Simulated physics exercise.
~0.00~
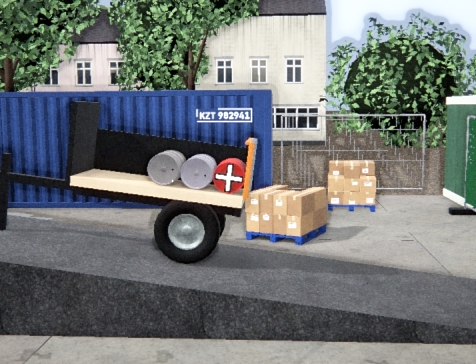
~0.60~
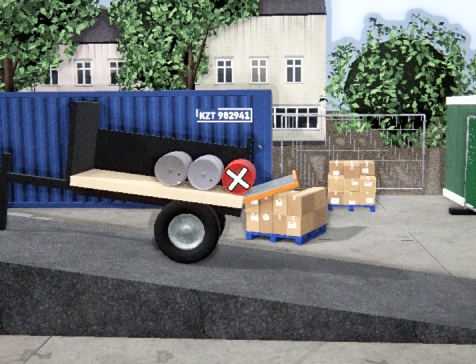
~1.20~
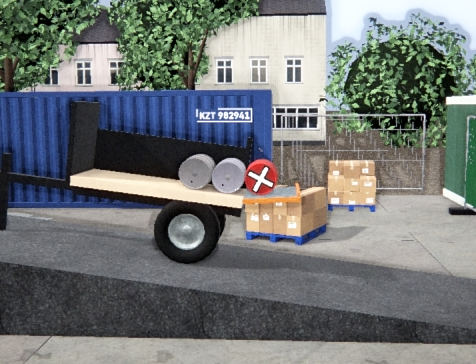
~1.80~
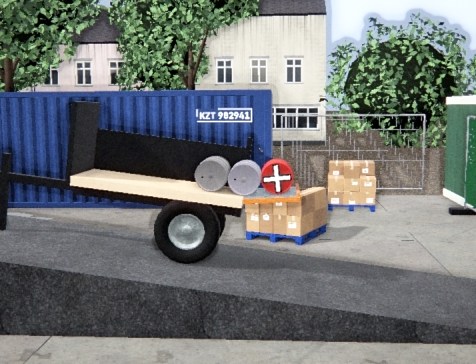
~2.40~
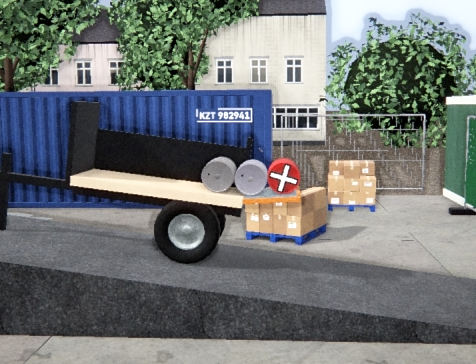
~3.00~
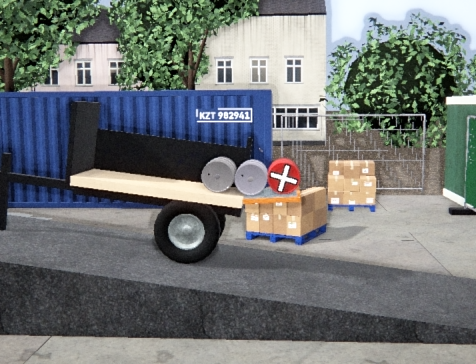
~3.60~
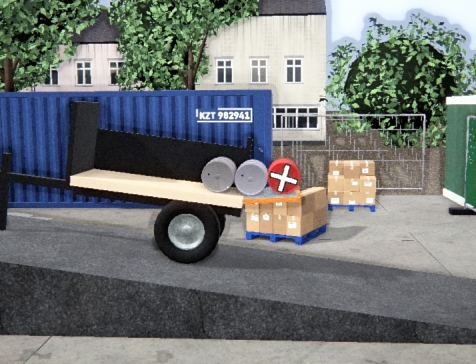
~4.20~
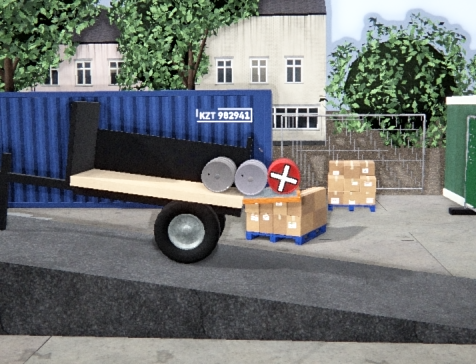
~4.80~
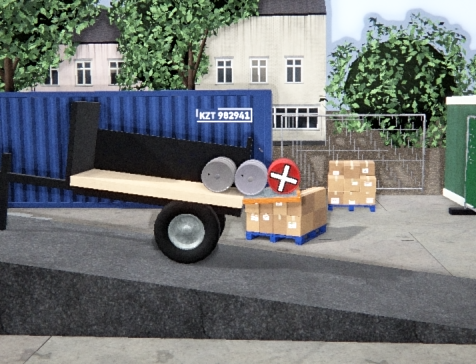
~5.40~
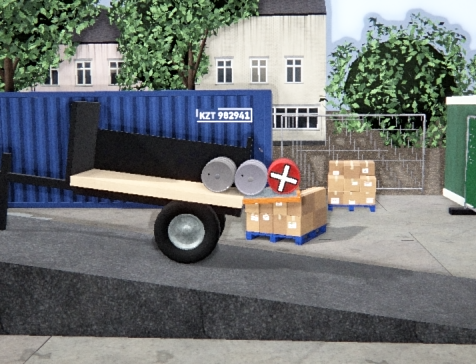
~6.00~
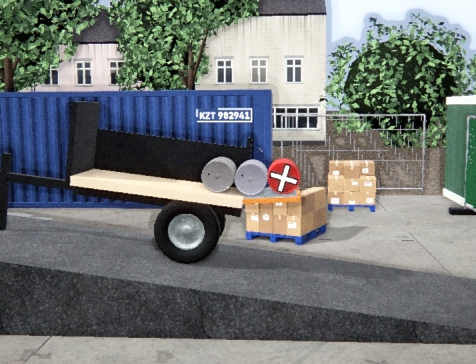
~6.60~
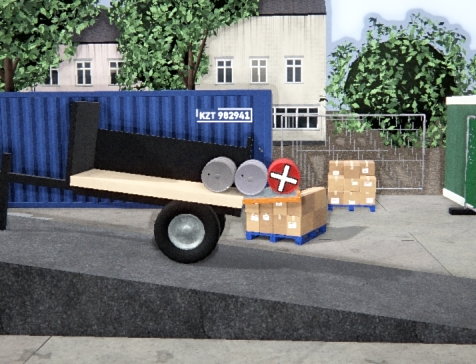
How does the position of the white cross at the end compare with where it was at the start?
At the start the cross is over the trailer bed, close to the raised tailgate. By the end it is farther right, on the red keg resting on the lowered gate.
Three kegs rolling right along a parked trailer's bed as its tailgate drops, the red one stopping on the lowered gate.
